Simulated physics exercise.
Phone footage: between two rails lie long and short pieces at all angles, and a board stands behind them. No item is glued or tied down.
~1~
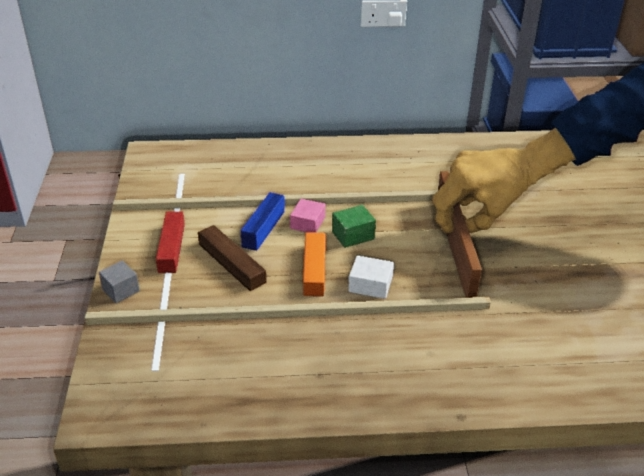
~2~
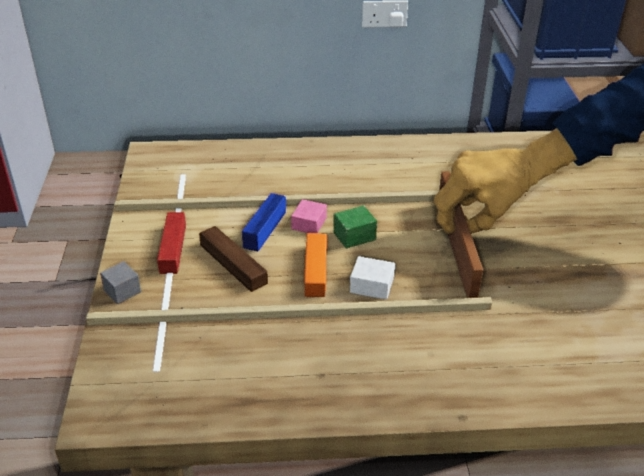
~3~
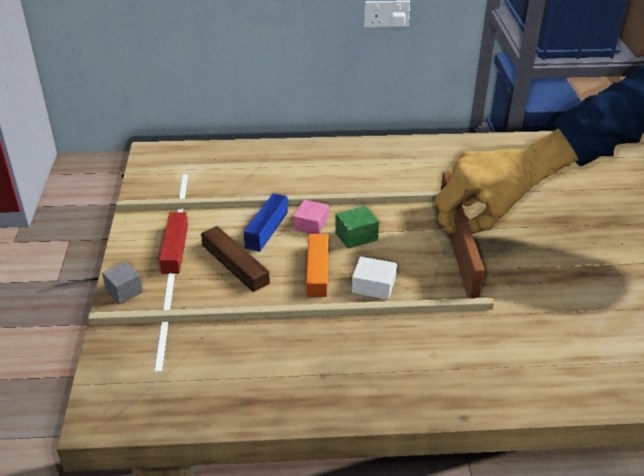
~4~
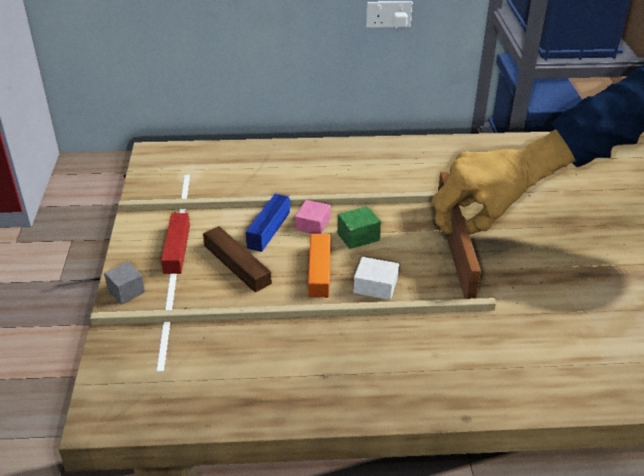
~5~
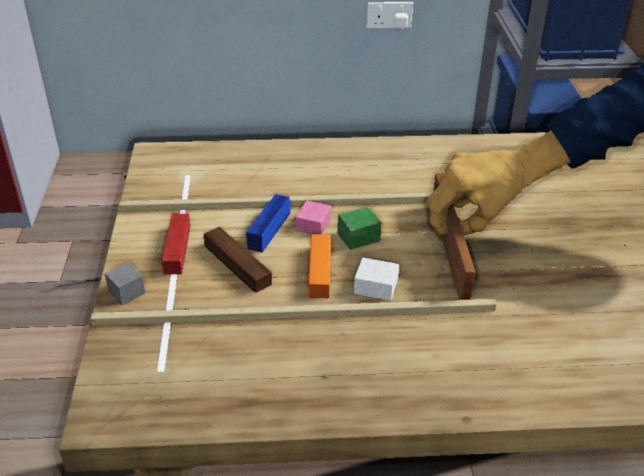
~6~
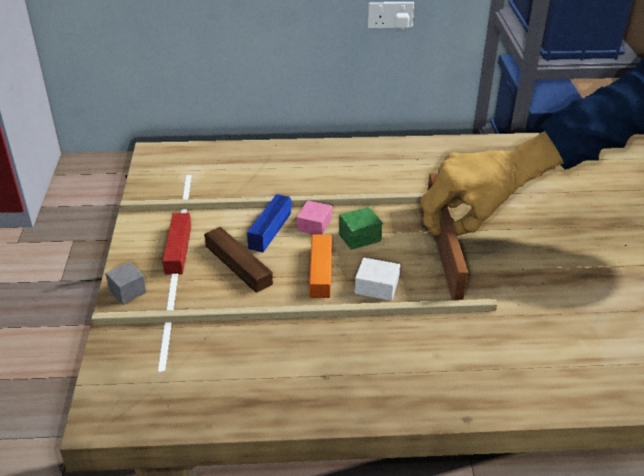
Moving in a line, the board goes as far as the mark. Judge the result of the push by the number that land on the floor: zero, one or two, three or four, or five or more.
The number that land on the floor is one or two.
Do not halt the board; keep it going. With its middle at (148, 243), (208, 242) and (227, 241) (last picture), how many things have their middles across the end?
It comes out as 4, then 0, then 0.
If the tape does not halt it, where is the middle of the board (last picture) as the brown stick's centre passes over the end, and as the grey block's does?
The brown stick puts it at (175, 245), the grey block at (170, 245).
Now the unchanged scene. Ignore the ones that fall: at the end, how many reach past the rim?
2, I think.
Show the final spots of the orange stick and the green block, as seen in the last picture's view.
Orange stick at (142, 266), green block at (162, 231).
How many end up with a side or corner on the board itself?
Count: 4.
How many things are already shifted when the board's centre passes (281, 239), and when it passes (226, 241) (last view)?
First 6 and then 7.
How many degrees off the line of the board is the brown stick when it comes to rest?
I'd say it's about 0° out of line.
A little later, none off yet; grey block at rest near (126, 283); red bar at rest near (178, 242); brown stick at rest near (238, 258).
Next, none off yet; grey block at rest near (126, 283); red bar at rest near (177, 243); brown stick shifted a little near (206, 249).
Later still, none off yet; grey block at rest near (125, 283); red bar shifted a little near (134, 242); brown stick shifted about its own width near (153, 246).
When it is over, the number that fall off is one or two; down, red bar.
